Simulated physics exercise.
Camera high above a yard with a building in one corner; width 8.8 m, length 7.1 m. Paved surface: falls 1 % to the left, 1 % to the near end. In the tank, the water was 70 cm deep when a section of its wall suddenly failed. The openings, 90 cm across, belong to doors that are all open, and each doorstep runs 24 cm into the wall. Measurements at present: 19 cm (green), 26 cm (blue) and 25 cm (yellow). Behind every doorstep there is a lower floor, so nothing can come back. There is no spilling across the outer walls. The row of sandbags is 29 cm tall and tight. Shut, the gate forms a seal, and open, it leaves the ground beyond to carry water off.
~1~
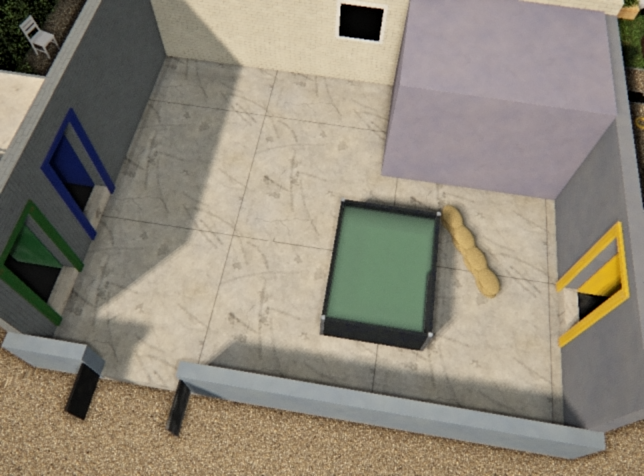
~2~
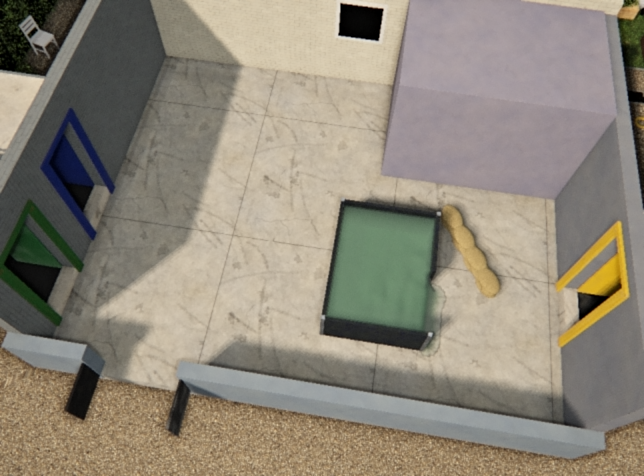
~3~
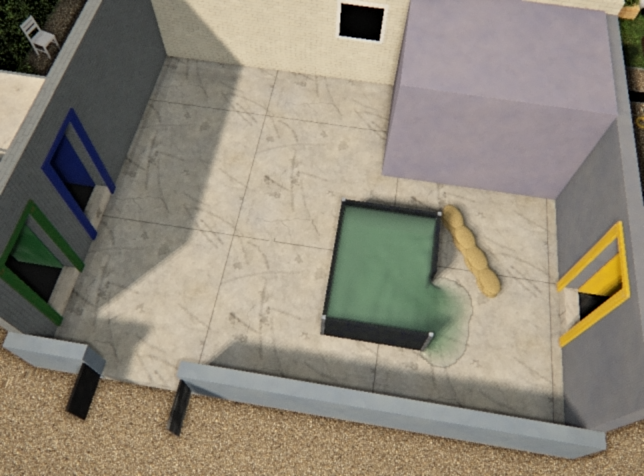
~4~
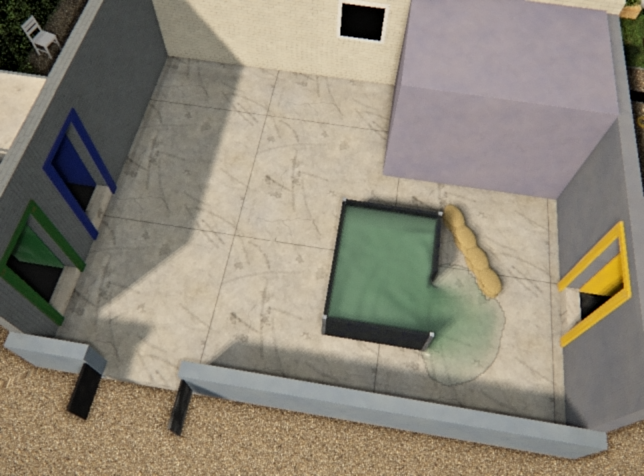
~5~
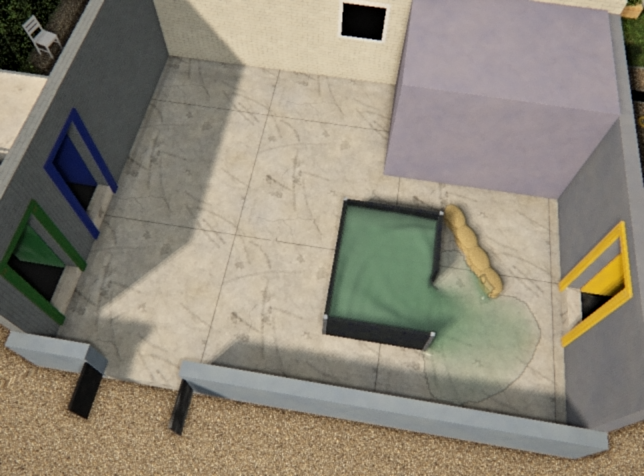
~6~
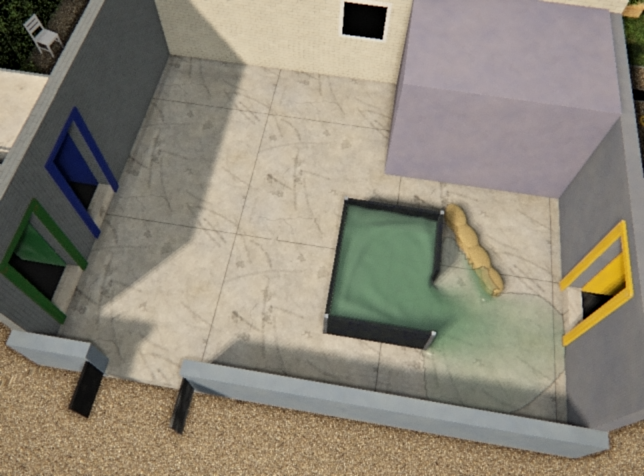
Greenish water pours from a gap in the lower right side of a dark-walled, green-filled tank in a paved, walled yard, seen from high above. Blue and green doorways stand at left, a yellow one at right, a pale lilac block at upper right and a lumpy tan barrier beside the tank. The thinning sheet fans rightward and toward the near wall, reaching close to the yellow doorway, while the view barely shifts.
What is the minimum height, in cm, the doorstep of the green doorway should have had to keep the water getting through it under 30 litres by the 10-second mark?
7 cm.
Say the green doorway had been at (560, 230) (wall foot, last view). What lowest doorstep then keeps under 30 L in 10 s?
You'd want it roughly 10.0 cm high.
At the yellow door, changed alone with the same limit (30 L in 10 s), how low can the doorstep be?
Roughly 27 cm at the yellow door.
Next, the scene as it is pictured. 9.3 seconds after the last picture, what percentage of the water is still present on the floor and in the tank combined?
Around 96 in a hundred parts remain.
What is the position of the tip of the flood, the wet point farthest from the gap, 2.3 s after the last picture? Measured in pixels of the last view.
In the last picture, around (551, 202).
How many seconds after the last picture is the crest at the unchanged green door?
The level tops out around 8.5 s.
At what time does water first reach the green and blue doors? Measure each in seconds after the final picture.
Arrival times: Green at 5.0 seconds, blue at 6.5 seconds.
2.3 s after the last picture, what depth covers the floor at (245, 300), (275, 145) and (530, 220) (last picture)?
Around 0 cm, 0 cm and 5 cm.
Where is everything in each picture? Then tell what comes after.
In the first frame, still water, 70 cm deep, in the tank at (383, 265); the green door at (47, 271) is dry.
In the second frame, the front is at (442, 298), 0.3 m from the gap at (424, 313); 0.3 m2 of floor is wet, 70 cm left at the back.
In the third frame, the front is at (464, 330), 0.7 m from the gap at (425, 313); 1.0 m2 of floor is wet, 70 cm left at the back.
In the fourth frame, the gap is at (426, 314), the front 1.3 m out at (499, 329); the back of the tank holds 70 cm.
In the fifth frame, the front is at (535, 337), 1.9 m from the gap at (427, 313); 3.4 m2 of floor is wet, 64 cm left at the back.
In the sixth frame, the front is at (564, 361), 2.4 m from the gap at (427, 312); 4.8 m2 of floor is wet, 58 cm left at the back; 6.4 m in a straight line remain to the green door at (51, 269).
Then, 0.7 s after the last picture water covers 15 % of the floor, deepest (52 cm) near (559, 435); it has not reached the green door.
Then, 2.3 s after the last picture water covers 25 % of the floor, deepest (29 cm) near (494, 349); it has not reached the green door.
Then, 9.3 s after the last picture water covers 75 % of the floor, deepest (14 cm) near (52, 349); 12 cm at the green door, 0 litres in over its 19 cm doorstep.
At the green door as built, the water peaked near 13 cm, 8.3 s after the last picture.
With a doorstep of 6 cm, 43 litres would have come in within the 10 s; with 8 cm, 18 litres. So under 30 litres takes about 7 cm.
